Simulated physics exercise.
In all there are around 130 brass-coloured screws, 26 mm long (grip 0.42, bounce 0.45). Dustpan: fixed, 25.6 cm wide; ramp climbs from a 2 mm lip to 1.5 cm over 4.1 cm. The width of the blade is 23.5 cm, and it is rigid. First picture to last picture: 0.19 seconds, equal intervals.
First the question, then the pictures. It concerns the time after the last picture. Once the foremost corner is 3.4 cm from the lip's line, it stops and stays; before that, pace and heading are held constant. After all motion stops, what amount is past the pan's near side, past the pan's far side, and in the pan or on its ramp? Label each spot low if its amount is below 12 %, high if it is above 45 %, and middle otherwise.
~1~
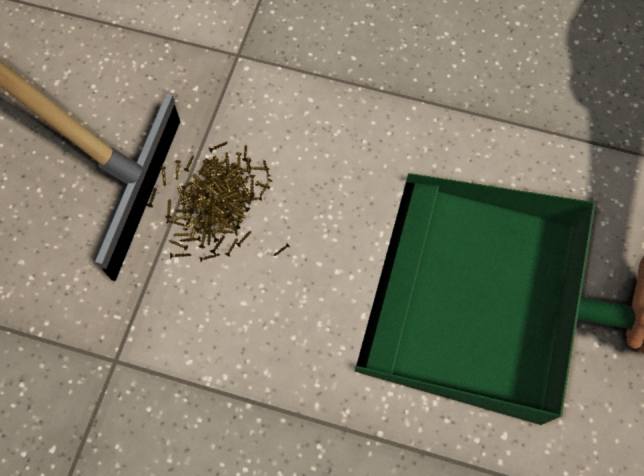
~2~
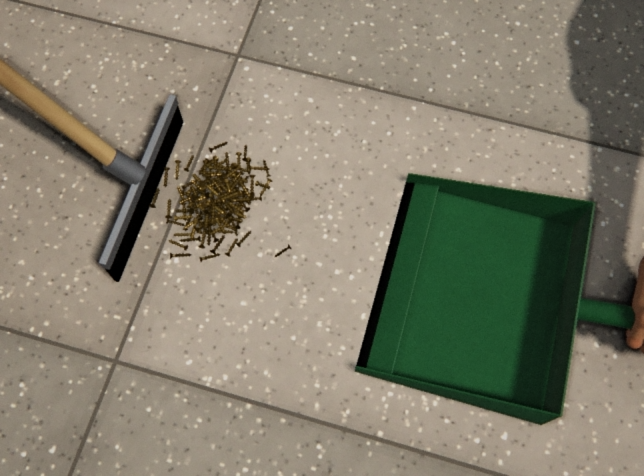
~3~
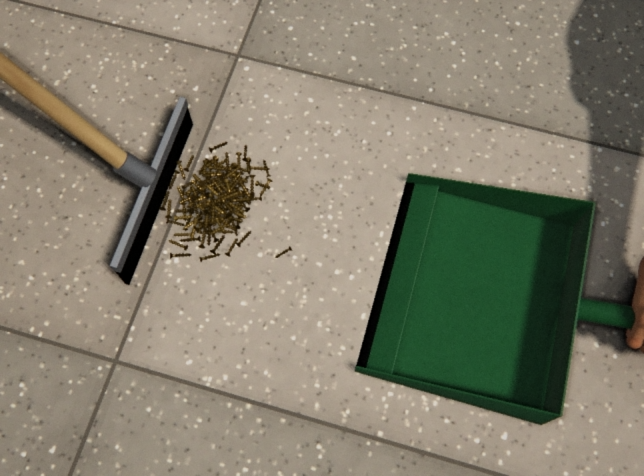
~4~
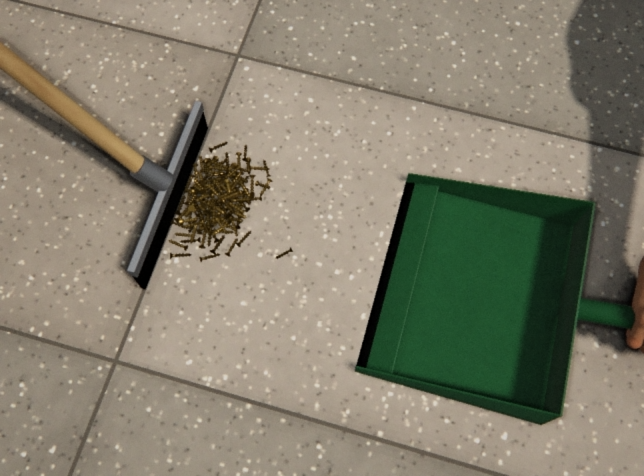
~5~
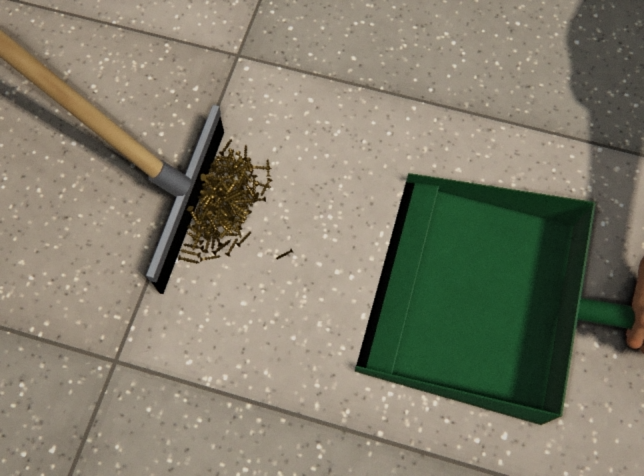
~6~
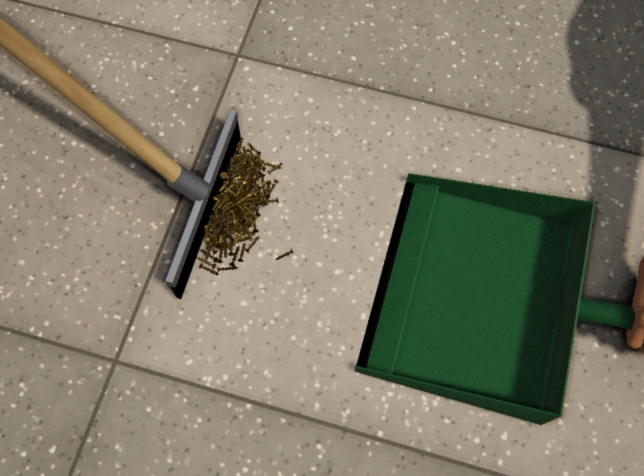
Near side: Low, far side: Low, pan: Middle.
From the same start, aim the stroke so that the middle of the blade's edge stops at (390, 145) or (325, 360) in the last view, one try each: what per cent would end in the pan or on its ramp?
Close to 10 and 15 in a hundred, in that order.
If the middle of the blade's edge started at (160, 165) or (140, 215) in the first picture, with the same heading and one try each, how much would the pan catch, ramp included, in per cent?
Estimates: 25 percent and 30 percent.
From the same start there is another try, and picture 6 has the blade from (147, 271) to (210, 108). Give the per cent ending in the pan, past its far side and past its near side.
You'd see pan at 25, far at 10 and near at 0.
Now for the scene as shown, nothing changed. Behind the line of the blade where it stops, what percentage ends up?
Around 0 per cent.
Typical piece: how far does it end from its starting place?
Roughly 22 centimetres.
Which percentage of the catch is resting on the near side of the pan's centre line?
I'd put it at around 20 per cent.
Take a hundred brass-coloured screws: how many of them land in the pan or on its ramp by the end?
Roughly 25 %.
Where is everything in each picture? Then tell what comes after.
The first frame shows blade from (103, 263) to (170, 102), moved 0.0 cm, 0 of the pieces shifted so far; middle of the pieces at (216, 200); pan at (485, 300).
The second frame shows blade from (106, 264) to (173, 102), moved 0.4 cm, 0 of the pieces shifted so far; middle of the pieces at (216, 200).
The third frame shows blade from (117, 267) to (183, 105), moved 1.8 cm, 4 of the pieces shifted so far; middle of the pieces at (216, 200).
The fourth frame shows blade from (134, 272) to (199, 109), moved 3.9 cm, 27 of the pieces shifted so far; middle of the pieces at (216, 201).
The fifth frame shows blade from (153, 277) to (216, 113), moved 6.2 cm, 109 of the pieces shifted so far; middle of the pieces at (230, 198).
The sixth frame shows blade from (172, 282) to (234, 117), moved 8.5 cm, 126 of the pieces shifted so far; middle of the pieces at (239, 204); pan at (485, 300).
Then, 0.17 s after the last picture, middle of the blade 13 cm from the lip; 0 % over the lip, far side 5 %, near side 0 %.
Then, 0.29 s after the last picture, middle of the blade 6 cm from the lip; 0 % over the lip, far side 5 %, near side 0 %.
Then, 0.53 s after the last picture, middle of the blade 4 cm from the lip; 25 % over the lip, far side 5 %, near side 0 %.
In the end, near side 0 %, far side 5 %, pan 25 %, in front of the lip or behind the blade 70 %.
